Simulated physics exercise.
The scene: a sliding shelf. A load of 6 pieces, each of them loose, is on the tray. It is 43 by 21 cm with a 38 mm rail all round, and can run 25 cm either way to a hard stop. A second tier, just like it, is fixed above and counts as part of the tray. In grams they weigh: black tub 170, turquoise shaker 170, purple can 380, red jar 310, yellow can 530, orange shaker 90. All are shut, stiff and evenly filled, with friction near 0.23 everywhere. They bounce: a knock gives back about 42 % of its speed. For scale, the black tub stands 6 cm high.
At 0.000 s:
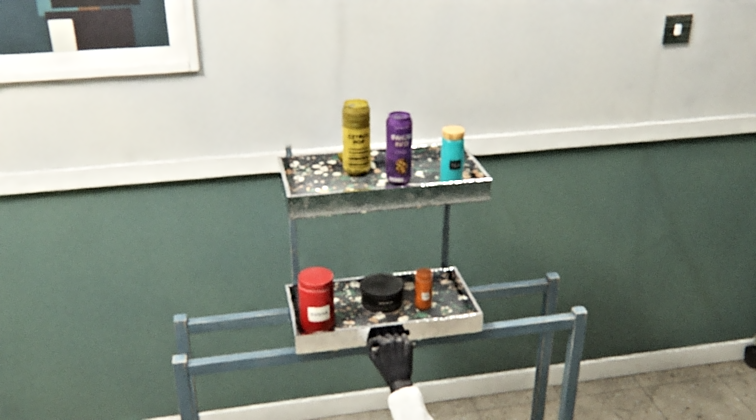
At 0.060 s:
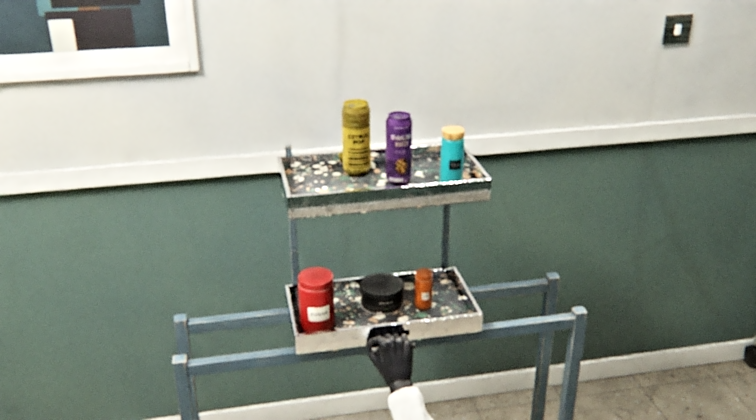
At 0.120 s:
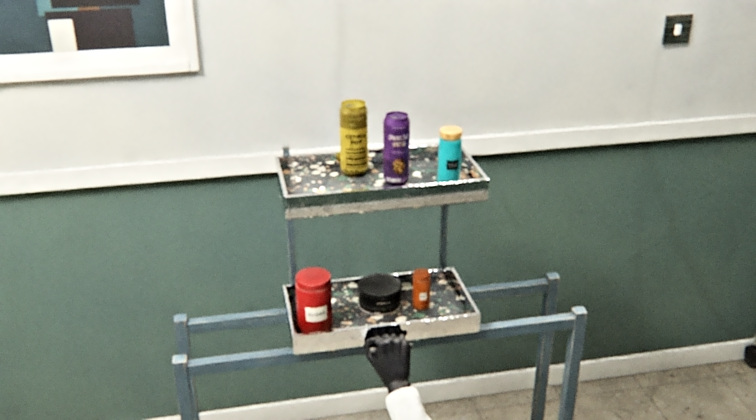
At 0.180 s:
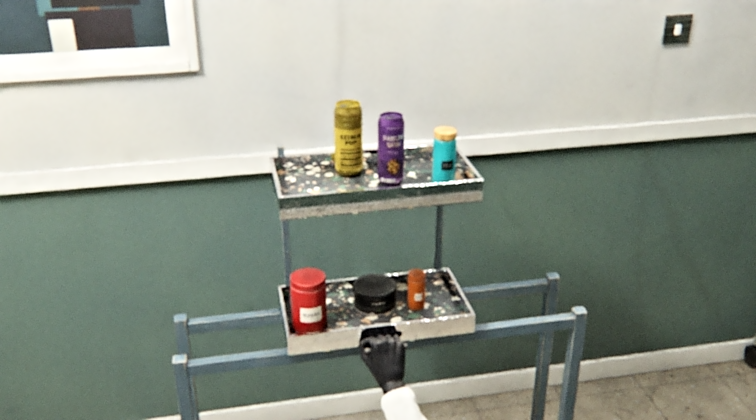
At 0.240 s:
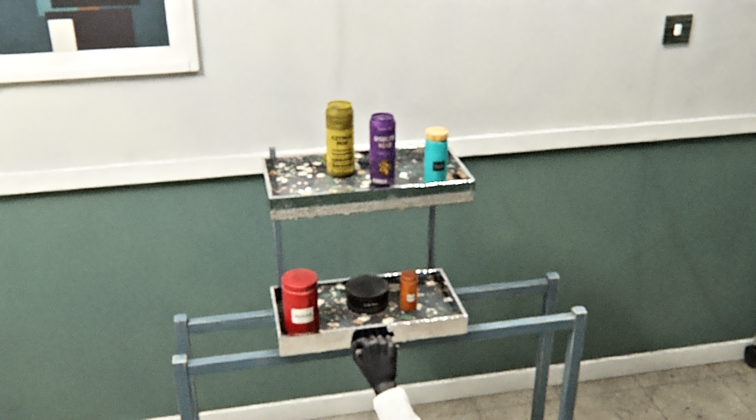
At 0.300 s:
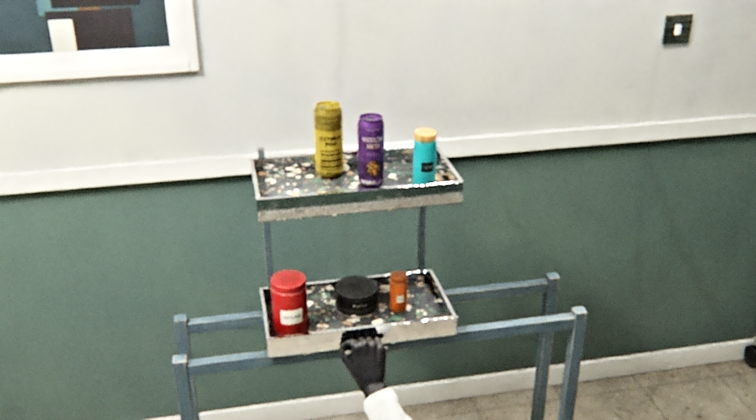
A two-tiered sliding shelf on a blue-grey metal frame, gripped at its lower edge by a black-gloved hand, stays still at first, then slides a short way left. Seen from slightly above, it stands before a white and green wall, with yellow, purple and turquoise containers on top and a red jar, black tub and orange shaker below. The containers ride along upright, while the camera stays still.
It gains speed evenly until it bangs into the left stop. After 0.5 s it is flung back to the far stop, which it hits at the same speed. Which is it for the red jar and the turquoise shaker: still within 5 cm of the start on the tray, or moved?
The red jar gets shifted; the turquoise shaker holds its spot.
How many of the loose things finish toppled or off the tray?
In all, 0.
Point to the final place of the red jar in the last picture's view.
Around (493, 285).
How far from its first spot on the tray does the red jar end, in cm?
Some 18 cm.
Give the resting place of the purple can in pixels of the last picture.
At about (507, 140).
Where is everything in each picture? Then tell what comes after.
In the first picture, tray midway; red jar (317, 300); turquoise shaker (452, 156).
In the second picture, tray midway; yellow can (357, 139); orange shaker (424, 289).
In the third picture, tray moved 1 cm left; black tub (380, 294); purple can (396, 149).
In the fourth picture, tray moved 2 cm left; yellow can (348, 139); orange shaker (416, 289).
In the fifth picture, tray moved 4 cm left; black tub (367, 296); purple can (382, 150).
In the sixth picture, tray moved 6 cm left; red jar (290, 303); turquoise shaker (425, 158).
After 0.70 s, tray moved 25 cm left; turquoise shaker slid 11 cm near (293, 169); red jar leaning 7° near (204, 312); yellow can slid 11 cm.
After 0.90 s, tray moved 25 cm left; turquoise shaker slid 18 cm near (259, 172); red jar slid 2 cm near (207, 317); purple can slid 18 cm.
After 2.20 s, tray moved 25 cm right; turquoise shaker slid 11 cm near (512, 151); red jar slid 7 cm near (450, 289); purple can slid 11 cm.
After 2.30 s, tray moved 25 cm right; red jar slid 13 cm near (473, 287); turquoise shaker slid 5 cm near (537, 149); purple can slid 5 cm.
At rest (2.9 s), not toppled but over 5 cm from the start, black tub, red jar and yellow can; the other 3 in place, give or take 5 cm. Seen from the same camera at the end, red jar near (493, 284), turquoise shaker near (558, 147).
